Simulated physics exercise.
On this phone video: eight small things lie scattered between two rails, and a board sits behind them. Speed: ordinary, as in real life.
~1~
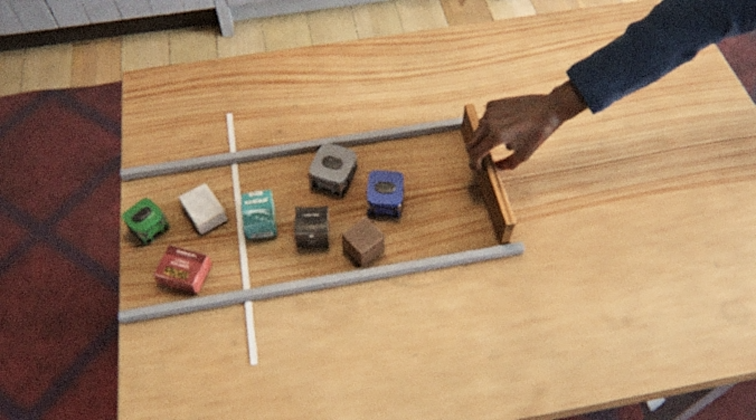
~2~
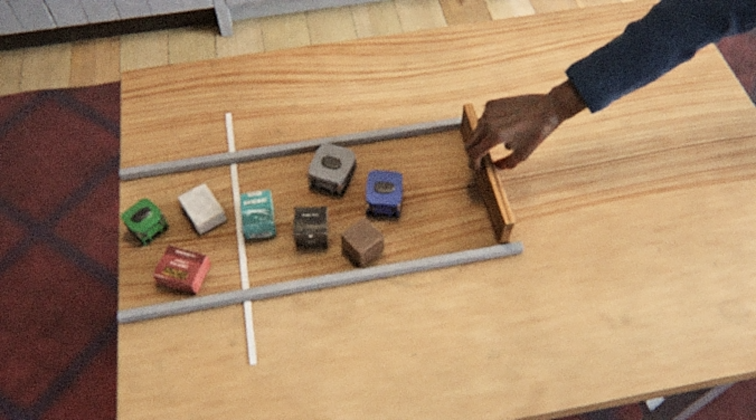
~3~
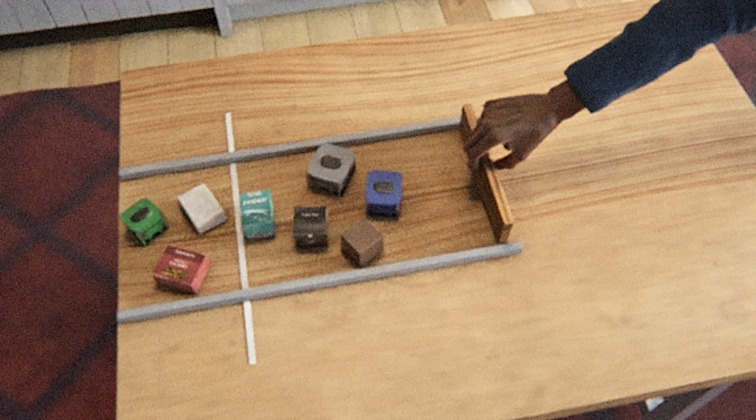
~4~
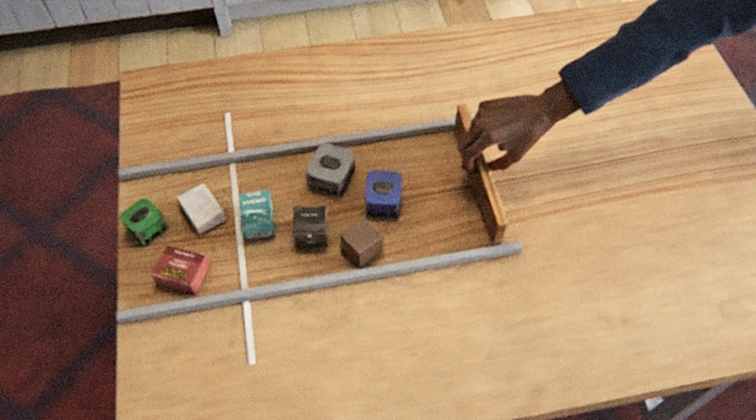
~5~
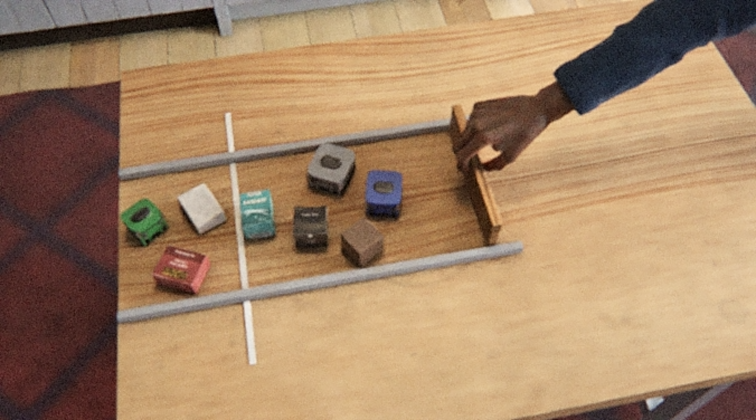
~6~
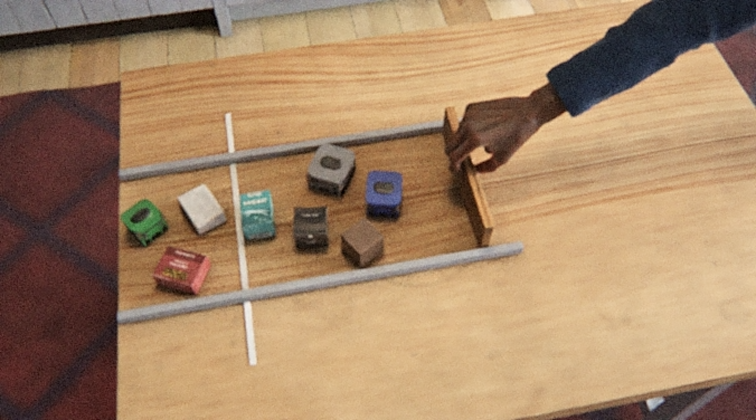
A dark-skinned hand in a navy sleeve slides an upright wooden board slowly and slightly left between two grey rails on a pale wooden table, seen from above at an angle. Left of the board lie blue, grey, brown, black and teal items, with white, green and red ones farther left, past or beside a white strip. The small items and the camera stay still throughout.
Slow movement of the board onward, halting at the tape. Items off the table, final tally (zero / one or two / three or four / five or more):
Off the edge: None at all.
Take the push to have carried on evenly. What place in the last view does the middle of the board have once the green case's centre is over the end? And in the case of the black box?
With the green case it sits around (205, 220), with the black box around (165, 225).
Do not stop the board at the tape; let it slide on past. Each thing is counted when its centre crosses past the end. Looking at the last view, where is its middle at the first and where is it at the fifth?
About (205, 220) and about (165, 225).
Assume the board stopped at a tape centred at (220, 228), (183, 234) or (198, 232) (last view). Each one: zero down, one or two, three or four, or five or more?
Falls: None; one or two; either one or two.
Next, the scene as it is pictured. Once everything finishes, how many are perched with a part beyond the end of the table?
Things overhanging at the end: 0.
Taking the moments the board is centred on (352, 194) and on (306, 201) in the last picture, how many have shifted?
Well, it's 4 at the first one and 5 at the second.
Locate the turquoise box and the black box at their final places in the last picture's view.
First at (183, 244); second at (192, 271).
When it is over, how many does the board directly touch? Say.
In contact: 3.
Early on, none off yet; green case at rest near (144, 222); red box at rest near (182, 270); white block at rest near (202, 209).
Finally, the number that fall off is zero.
